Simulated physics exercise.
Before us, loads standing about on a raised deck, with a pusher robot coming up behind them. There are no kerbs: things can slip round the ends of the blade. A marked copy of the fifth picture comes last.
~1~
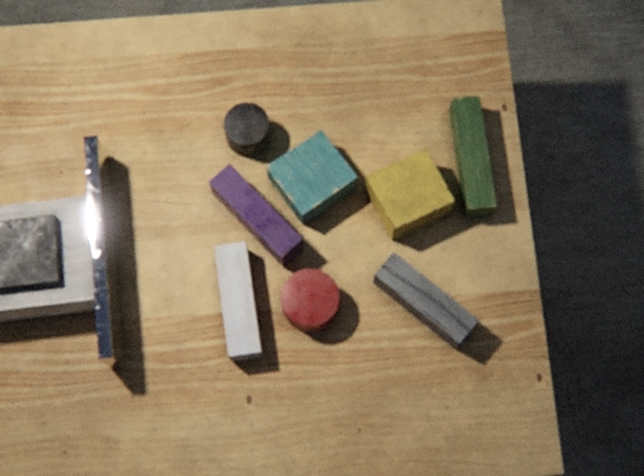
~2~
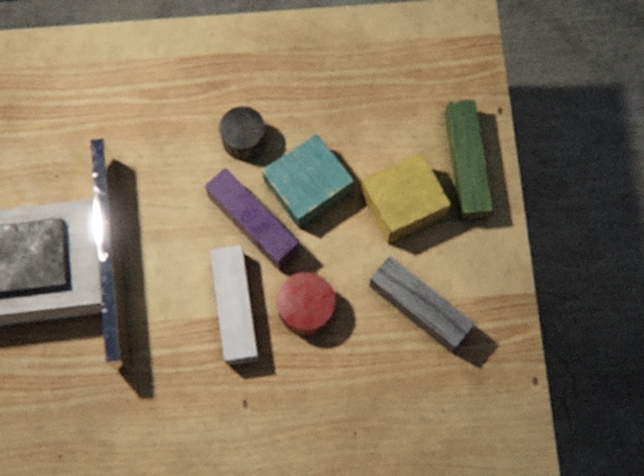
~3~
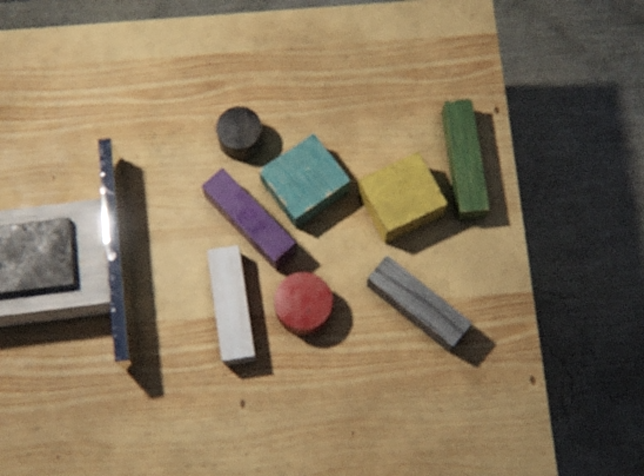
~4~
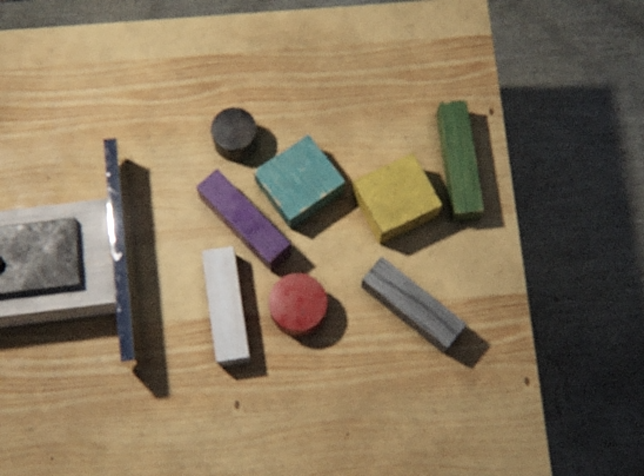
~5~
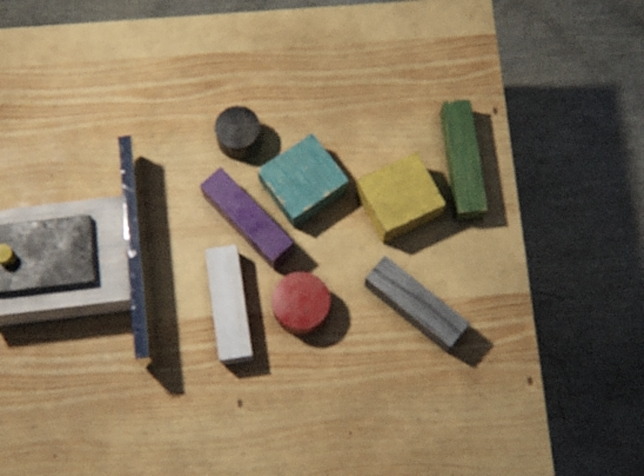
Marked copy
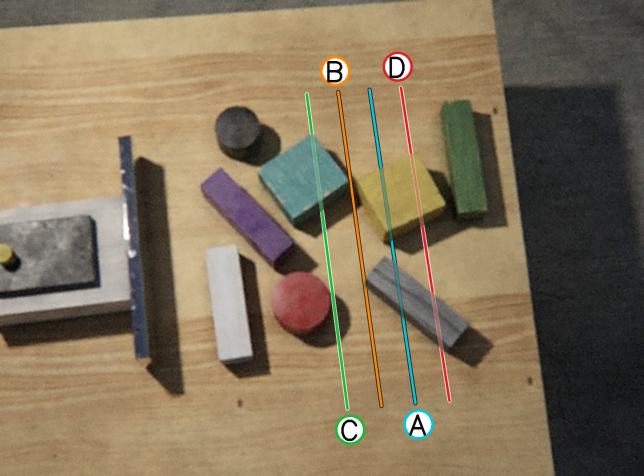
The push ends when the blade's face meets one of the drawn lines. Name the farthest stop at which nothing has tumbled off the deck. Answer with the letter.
Stop at A.
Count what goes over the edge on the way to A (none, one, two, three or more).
The count is none.
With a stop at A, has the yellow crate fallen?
No.
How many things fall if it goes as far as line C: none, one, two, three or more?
The count is none.
On the copy, A at (392, 241); B at (359, 243); C at (326, 245); D at (424, 238).
On A. First, robot (146, 247); black canister (244, 131); white stick (259, 303).
Then, robot (238, 240); green bar (480, 159); yellow crate (436, 195).
Finally, robot (308, 235); green bar (496, 151); grey stick (506, 278); nothing has fallen.
By contrast, B is safe but short; C is safe but short; D drops the green bar and grey stick.
